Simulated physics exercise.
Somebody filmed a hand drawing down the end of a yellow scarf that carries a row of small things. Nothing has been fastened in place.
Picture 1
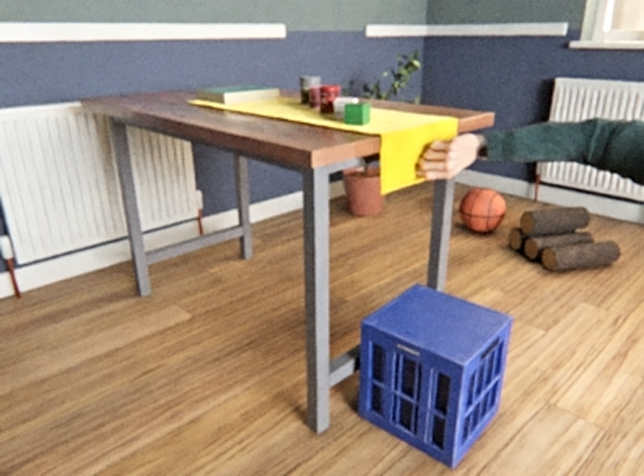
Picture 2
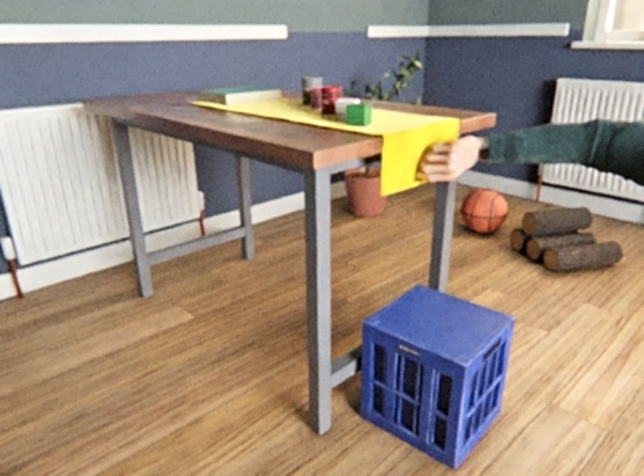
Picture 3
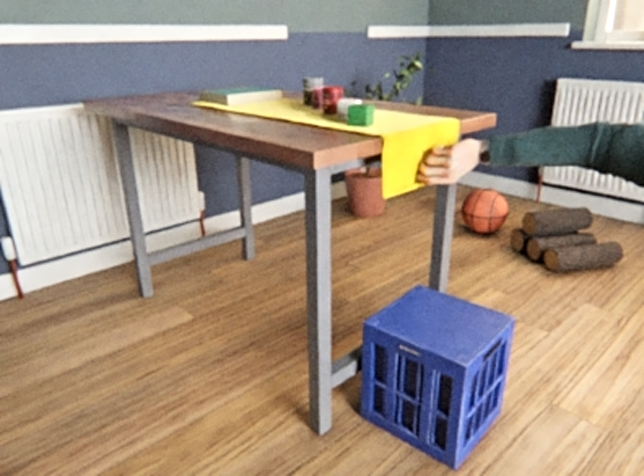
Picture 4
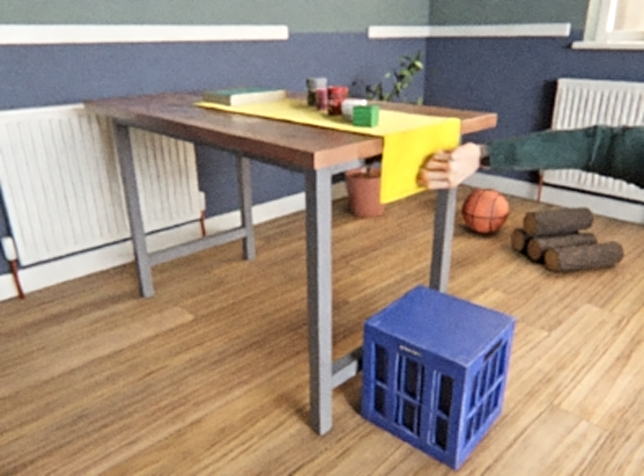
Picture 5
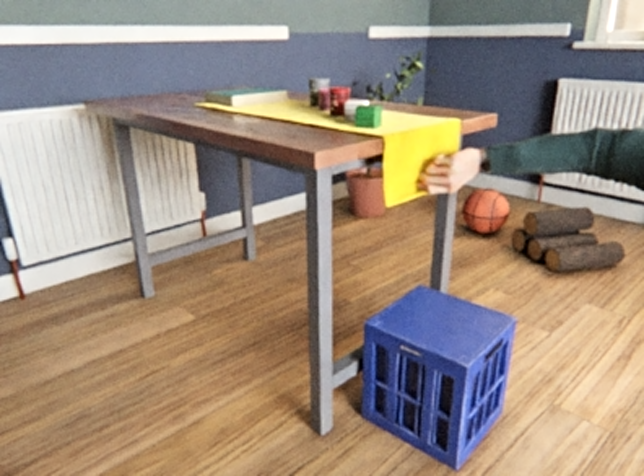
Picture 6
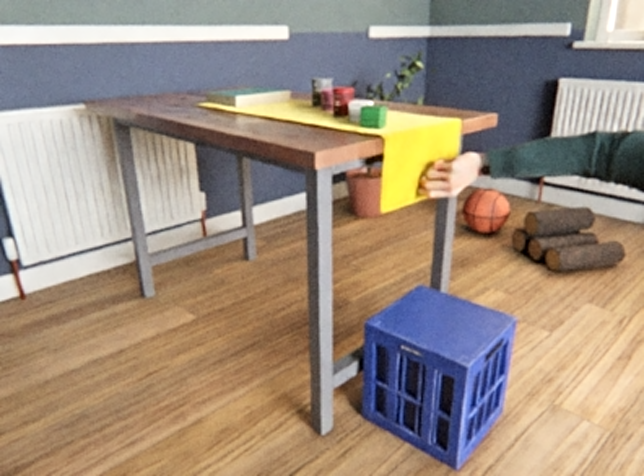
To begin with, a hand at the right grips the hanging end of a yellow scarf laid along a wooden table, above a blue crate. The hand draws the end slowly downward, and the small cans, pots and cubes on the cloth shift slightly rightward together, toward the table's near edge.
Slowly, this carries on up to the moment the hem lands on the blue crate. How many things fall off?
I predict that three objects will leave the top.
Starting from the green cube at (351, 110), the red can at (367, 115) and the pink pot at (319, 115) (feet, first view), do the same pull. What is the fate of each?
Briefly: Green cube drops; red can drops; pink pot drops.
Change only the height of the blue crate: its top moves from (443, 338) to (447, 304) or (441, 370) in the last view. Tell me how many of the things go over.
That would be 2 and 4.
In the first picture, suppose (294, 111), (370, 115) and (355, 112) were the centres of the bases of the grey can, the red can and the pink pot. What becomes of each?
Outcome: Grey can keeps its perch; red can is gone; pink pot is gone.
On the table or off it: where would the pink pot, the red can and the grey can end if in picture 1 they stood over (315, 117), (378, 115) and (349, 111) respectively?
The pink pot ends up off; the red can ends up off; the grey can ends up off.
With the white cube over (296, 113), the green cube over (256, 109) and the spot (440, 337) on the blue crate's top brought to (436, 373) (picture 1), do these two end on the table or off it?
The white cube ends up off the top and the green cube ends up still on top.
Early on, hem near (419, 263); green cube gone.
Midway, hem on the crate; green cube, white cube and red can gone.
Finally, hem on the crate; green cube, white cube and red can gone. Over the edge go three.
